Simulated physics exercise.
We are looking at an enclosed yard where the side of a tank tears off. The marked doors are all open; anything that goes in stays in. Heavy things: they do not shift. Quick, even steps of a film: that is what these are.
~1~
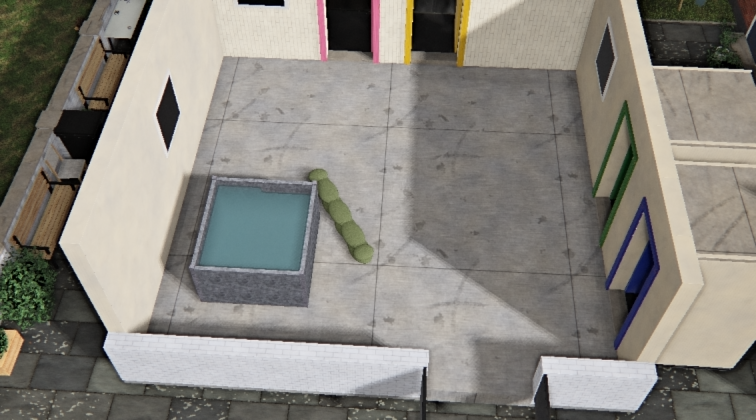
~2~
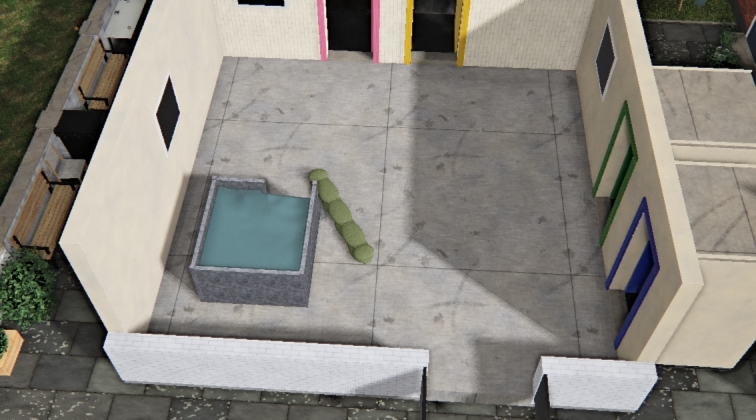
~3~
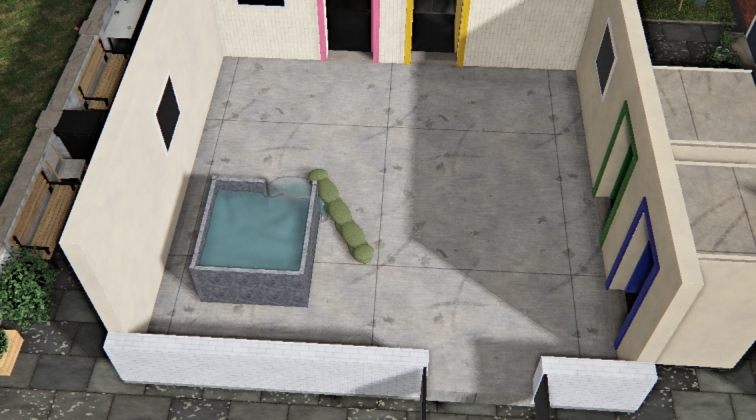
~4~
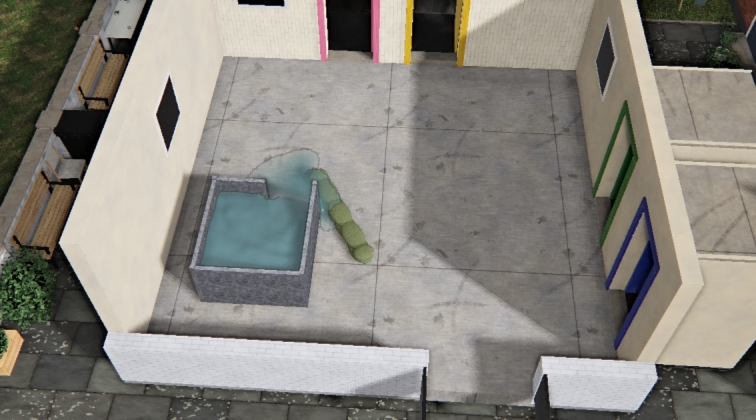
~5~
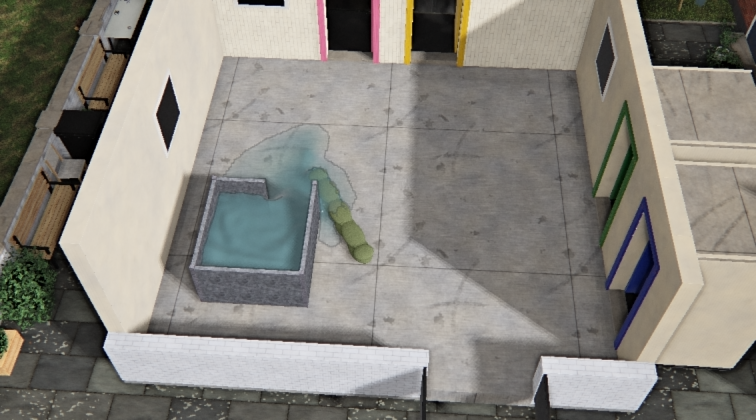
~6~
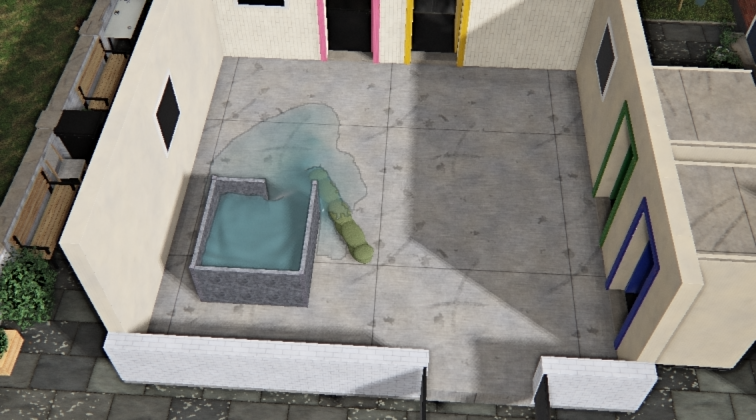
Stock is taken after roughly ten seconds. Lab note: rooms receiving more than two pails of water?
Outcome: The blue door keeps the inflow to two buckets or less; the yellow door keeps the inflow to two buckets or less; the green door keeps the inflow to two buckets or less; the pink door lets the inflow pass two buckets.
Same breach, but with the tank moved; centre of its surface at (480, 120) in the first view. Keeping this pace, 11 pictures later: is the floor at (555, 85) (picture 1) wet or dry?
Soaked there.
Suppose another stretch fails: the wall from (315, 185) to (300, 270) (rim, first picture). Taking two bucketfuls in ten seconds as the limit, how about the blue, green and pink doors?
Well, the blue one breaks the limit, while the green one breaks the limit and the pink one stays within bounds.
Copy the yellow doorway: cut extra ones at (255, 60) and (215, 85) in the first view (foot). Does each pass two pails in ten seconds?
Log: Door one beats the mark; door two beats the mark.
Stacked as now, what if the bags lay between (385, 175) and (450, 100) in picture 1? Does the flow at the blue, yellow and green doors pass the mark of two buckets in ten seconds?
The blue door remains within bounds, the yellow door tops the threshold, and the green door remains within bounds.
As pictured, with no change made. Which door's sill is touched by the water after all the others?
It's the blue-painted one.
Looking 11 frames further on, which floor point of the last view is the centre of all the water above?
Somewhere near (283, 176).
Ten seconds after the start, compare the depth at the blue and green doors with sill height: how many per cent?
The first comes to about 70 percent, the second to about 80 percent.
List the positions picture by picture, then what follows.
In the first picture, still water in the tank at (257, 227).
In the second picture, the front is at (323, 217), out from the gap on the tank's far side.
In the third picture, water pours out on the tank's far side and has run to (285, 181).
In the fourth picture, water pours out on the tank's far side and has run to (297, 153).
In the fifth picture, the front is at (318, 129), out from the gap on the tank's far side.
In the sixth picture, the front is at (321, 108), out from the gap on the tank's far side.
A moment on, water covers 30 % of the floor; the blue door not reached, the yellow door not reached, the green door not reached, the pink door under two buckets in.
Next, water covers 40 % of the floor; the blue door not reached, the yellow door wet at the sill, nothing in, the green door not reached, the pink door over two buckets in.
Then, water covers 35 % of the floor; the blue door not reached, the yellow door wet at the sill, nothing in, the green door not reached, the pink door far over two buckets in.
Later, water covers 60 % of the floor; the blue door not reached, the yellow door wet at the sill, nothing in, the green door not reached, the pink door far over two buckets in.
In the end, water covers 90 % of the floor; the blue door wet at the sill, nothing in, the yellow door wet at the sill, nothing in, the green door wet at the sill, nothing in, the pink door far over two buckets in.
